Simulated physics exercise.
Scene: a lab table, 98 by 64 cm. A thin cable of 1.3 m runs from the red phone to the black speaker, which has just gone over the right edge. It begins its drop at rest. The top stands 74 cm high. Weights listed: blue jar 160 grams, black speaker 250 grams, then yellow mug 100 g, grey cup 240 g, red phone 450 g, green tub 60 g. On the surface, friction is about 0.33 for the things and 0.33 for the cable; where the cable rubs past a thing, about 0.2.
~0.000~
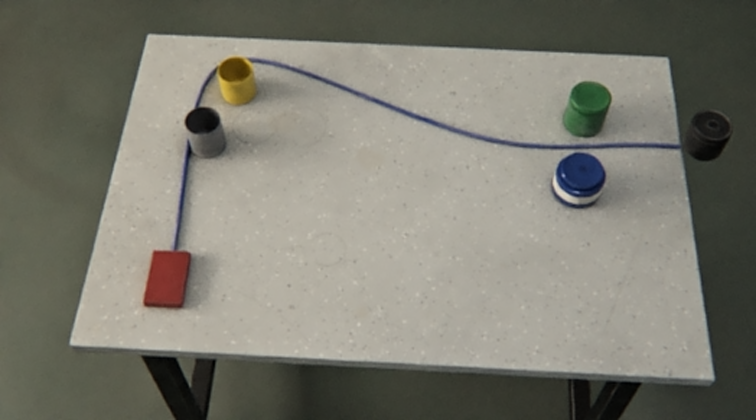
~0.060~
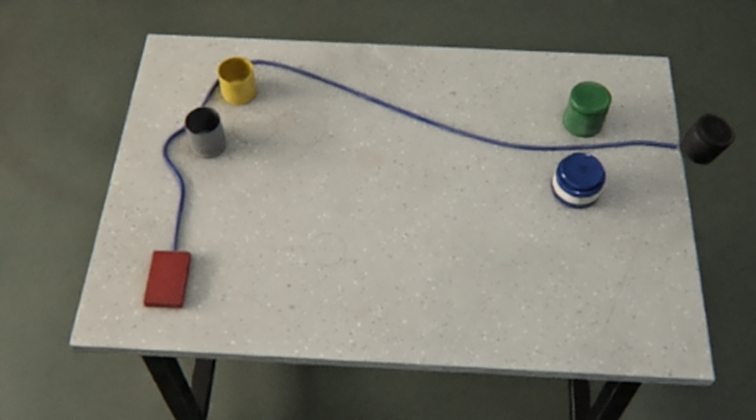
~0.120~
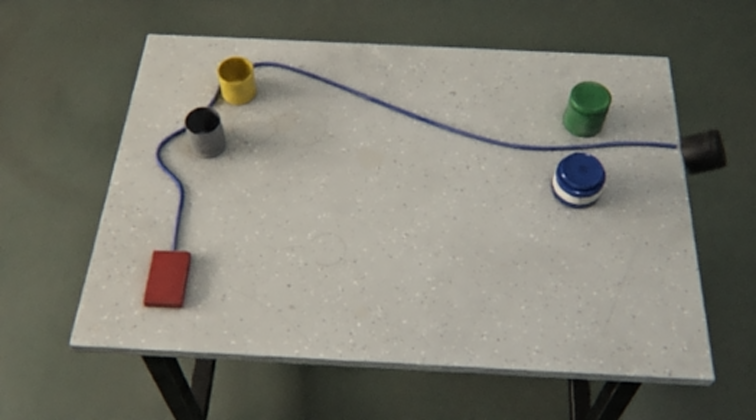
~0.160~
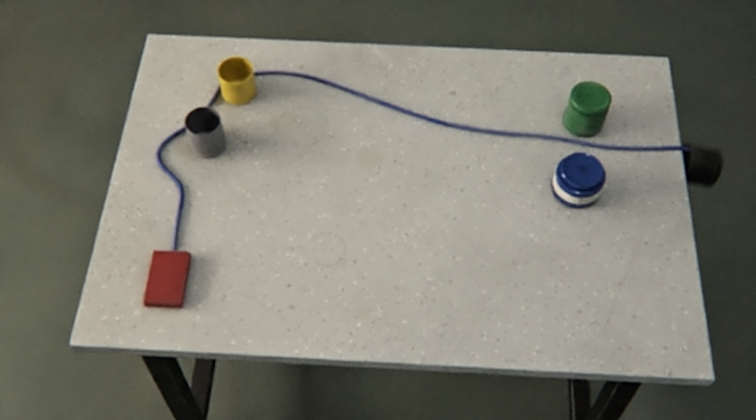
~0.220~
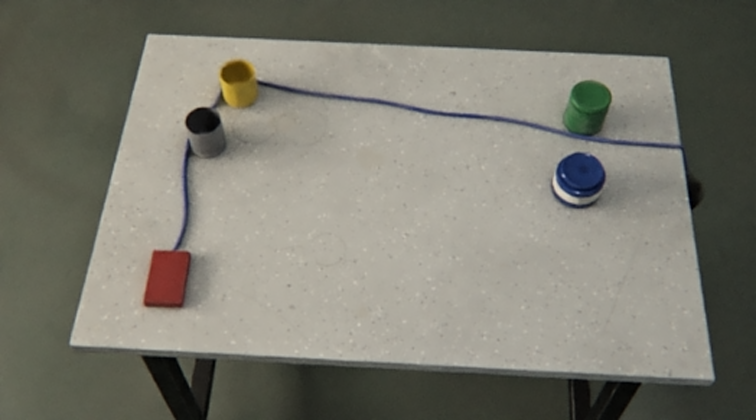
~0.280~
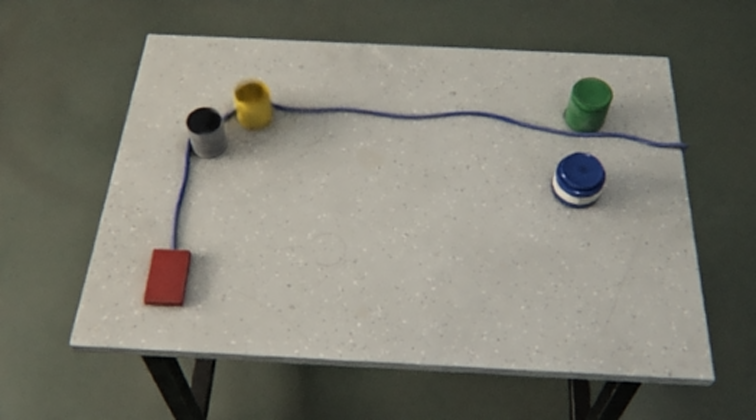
On a pale lab table, a black speaker tied to a thin blue cable drops past the right edge and out of sight, and the cable straightens across the top, dragging the yellow mug slightly toward the right.
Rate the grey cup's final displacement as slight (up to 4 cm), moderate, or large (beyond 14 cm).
Large.
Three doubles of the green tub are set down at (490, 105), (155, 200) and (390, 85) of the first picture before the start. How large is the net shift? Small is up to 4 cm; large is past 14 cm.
The first moves just a bit, the second just a bit, and the third just a bit.
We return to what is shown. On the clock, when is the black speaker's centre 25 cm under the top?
It gets there at roughly 0.46 s.
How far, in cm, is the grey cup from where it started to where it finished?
The grey cup ends up 20 cm from where it started.
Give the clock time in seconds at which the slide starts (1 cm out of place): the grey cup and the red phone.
The grey cup at 0.38 seconds and the red phone at 0.80 seconds.
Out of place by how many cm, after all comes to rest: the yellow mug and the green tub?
Net shift - yellow mug 35 cm, green tub 2 cm.
After 0.5 s, the cable's tail end at (174, 250); grey cup 7 cm off its start, yellow mug 29 cm off its start, black speaker over the edge.
After 0.7 s, the cable's tail end at (176, 248); grey cup 16 cm off its start, yellow mug 34 cm off its start, black speaker over the edge.
After 1.0 s, the cable's tail end at (193, 247); grey cup 22 cm off its start at (283, 204), yellow mug 35 cm off its start at (319, 222), black speaker over the edge.
After 1.2 s, the cable's tail end at (209, 248); grey cup 22 cm off its start, yellow mug 35 cm off its start, black speaker over the edge.
After 2.4 s, the cable's tail end at (218, 246); grey cup 22 cm off its start at (284, 204), yellow mug 35 cm off its start at (319, 223), red phone 5 cm off its start at (194, 263), black speaker over the edge.
